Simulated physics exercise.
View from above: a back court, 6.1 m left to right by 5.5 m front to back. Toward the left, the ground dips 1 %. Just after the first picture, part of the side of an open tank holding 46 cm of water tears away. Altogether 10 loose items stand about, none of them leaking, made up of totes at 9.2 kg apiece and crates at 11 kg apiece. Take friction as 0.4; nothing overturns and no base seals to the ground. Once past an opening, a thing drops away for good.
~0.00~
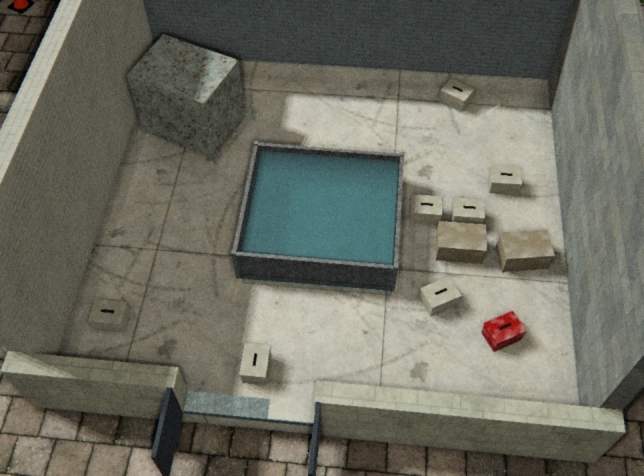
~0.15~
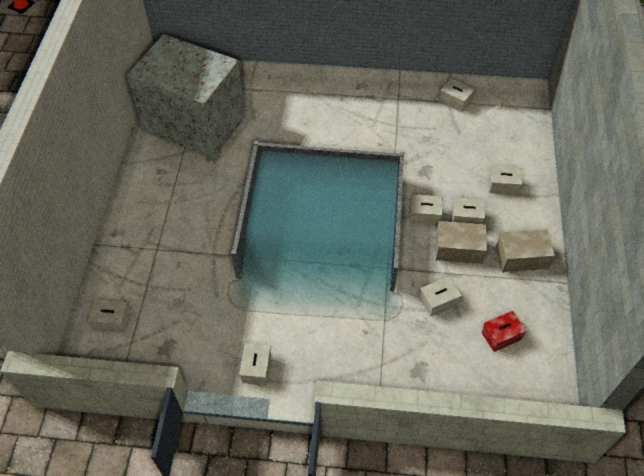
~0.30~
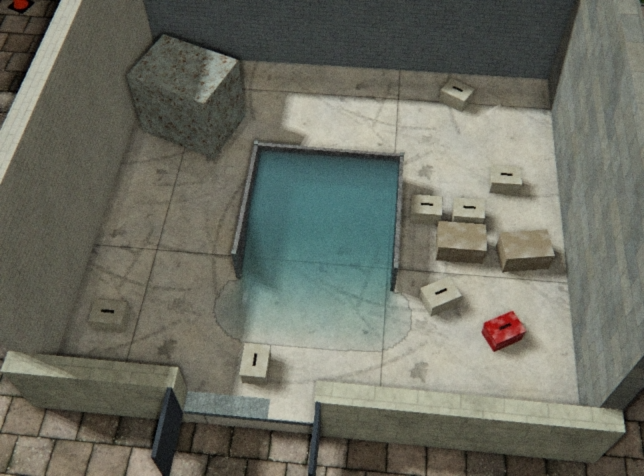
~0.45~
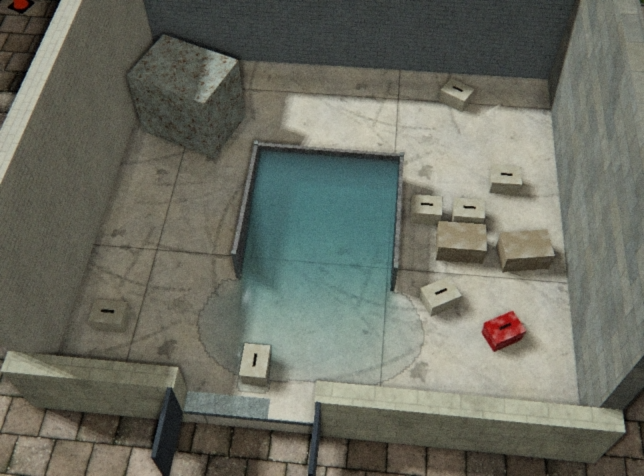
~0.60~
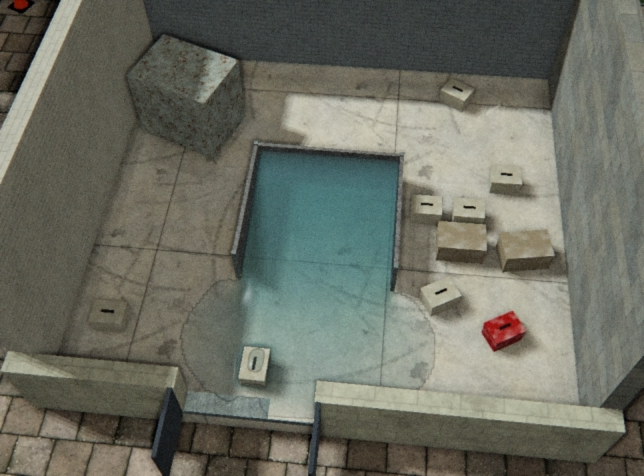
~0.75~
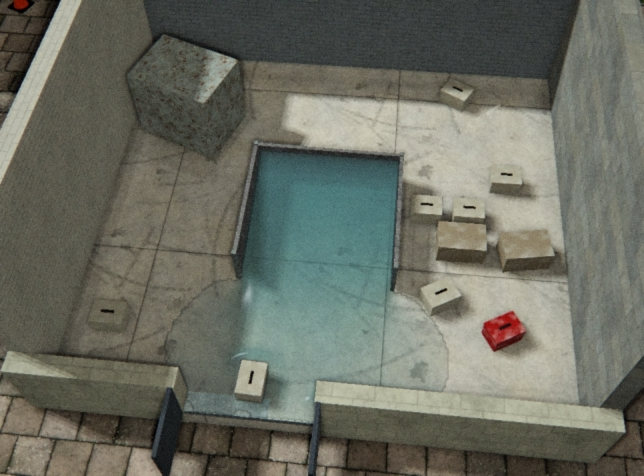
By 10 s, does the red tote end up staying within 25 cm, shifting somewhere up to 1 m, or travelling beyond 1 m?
The outcome will be a medium move.
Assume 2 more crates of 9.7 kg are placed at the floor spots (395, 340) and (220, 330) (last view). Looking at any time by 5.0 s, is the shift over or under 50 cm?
Order kept: Exceeds it, exceeds it.
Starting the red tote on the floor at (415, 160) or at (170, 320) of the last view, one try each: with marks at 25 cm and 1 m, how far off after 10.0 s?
Results, in order: Essentially stationary, then essentially stationary.
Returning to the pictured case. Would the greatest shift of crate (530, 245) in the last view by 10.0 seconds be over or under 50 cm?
It went too far.
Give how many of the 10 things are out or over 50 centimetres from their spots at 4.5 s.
2.
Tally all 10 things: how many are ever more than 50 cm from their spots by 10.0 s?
3.
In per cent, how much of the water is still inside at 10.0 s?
About 50 in a hundred parts of the water.
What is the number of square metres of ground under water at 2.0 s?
At that time the wet patch spans about 11.0 m2.
After 2.0 s the red tote is near (505, 327), 0.0 m from its start, aground; 1 of 10 are out; 0 afloat.
After 4.5 s the red tote is near (504, 292), 0.5 m from its start, aground; 1 of 10 are out; 0 afloat.
After 7.0 s the red tote is near (494, 280), 0.6 m from its start, aground; 1 of 10 are out; 0 afloat.
After 10.0 s the red tote is near (494, 280), 0.6 m from its start, aground; 1 of 10 are out; 0 afloat.
